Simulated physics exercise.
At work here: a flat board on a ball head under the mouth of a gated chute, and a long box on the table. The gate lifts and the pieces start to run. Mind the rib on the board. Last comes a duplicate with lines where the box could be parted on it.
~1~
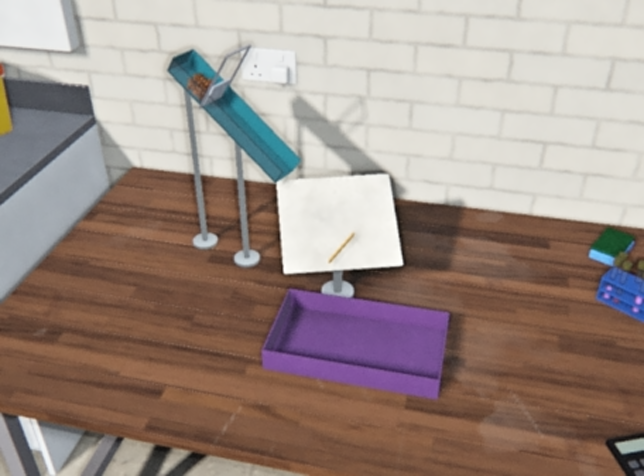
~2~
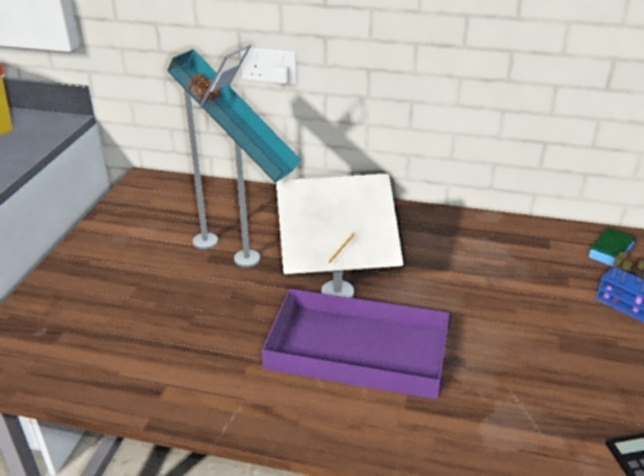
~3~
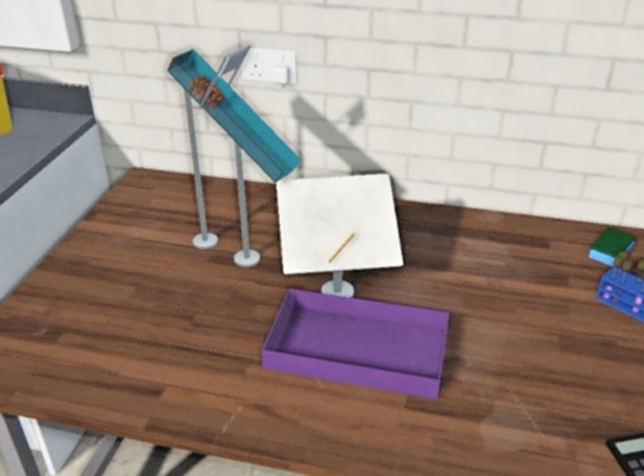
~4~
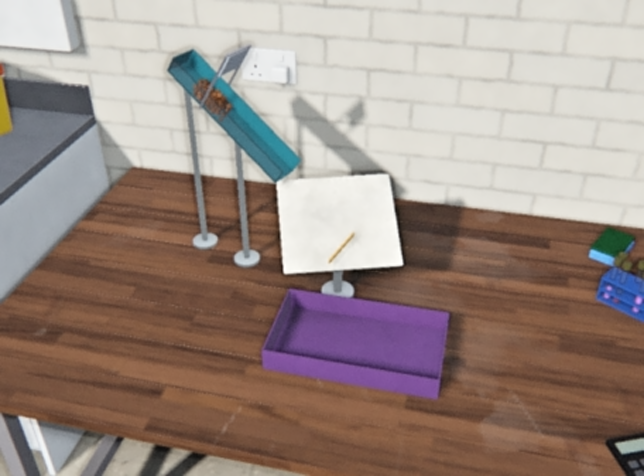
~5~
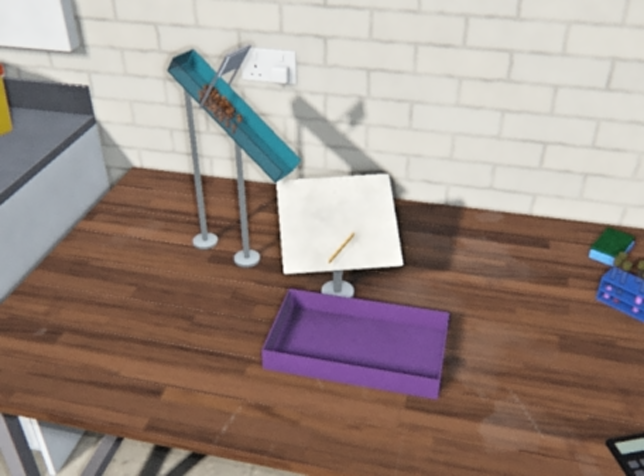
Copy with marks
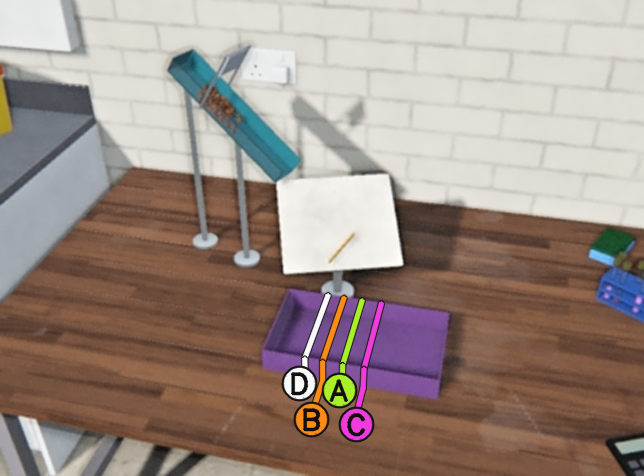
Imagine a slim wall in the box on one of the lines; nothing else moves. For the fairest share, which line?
It is D.
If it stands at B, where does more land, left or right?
More lands on the left.
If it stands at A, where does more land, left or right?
The left side.
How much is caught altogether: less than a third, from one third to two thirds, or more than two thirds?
It is more than two thirds.
On the marked copy, line A crosses the front rim at (342, 364); line B crosses the front rim at (322, 360); line C crosses the front rim at (364, 367); line D crosses the front rim at (305, 357).
If A is chosen, of what is caught, almost all on the left of the divider, about a tenth on the right.
If B is chosen, of what is caught, the larger part on the left of the divider, about a tenth on the right.
If C is chosen, of what is caught, every piece on the left of the divider, not one piece on the right.
If D is chosen, of what is caught, roughly half on the left of the divider, roughly half on the right.
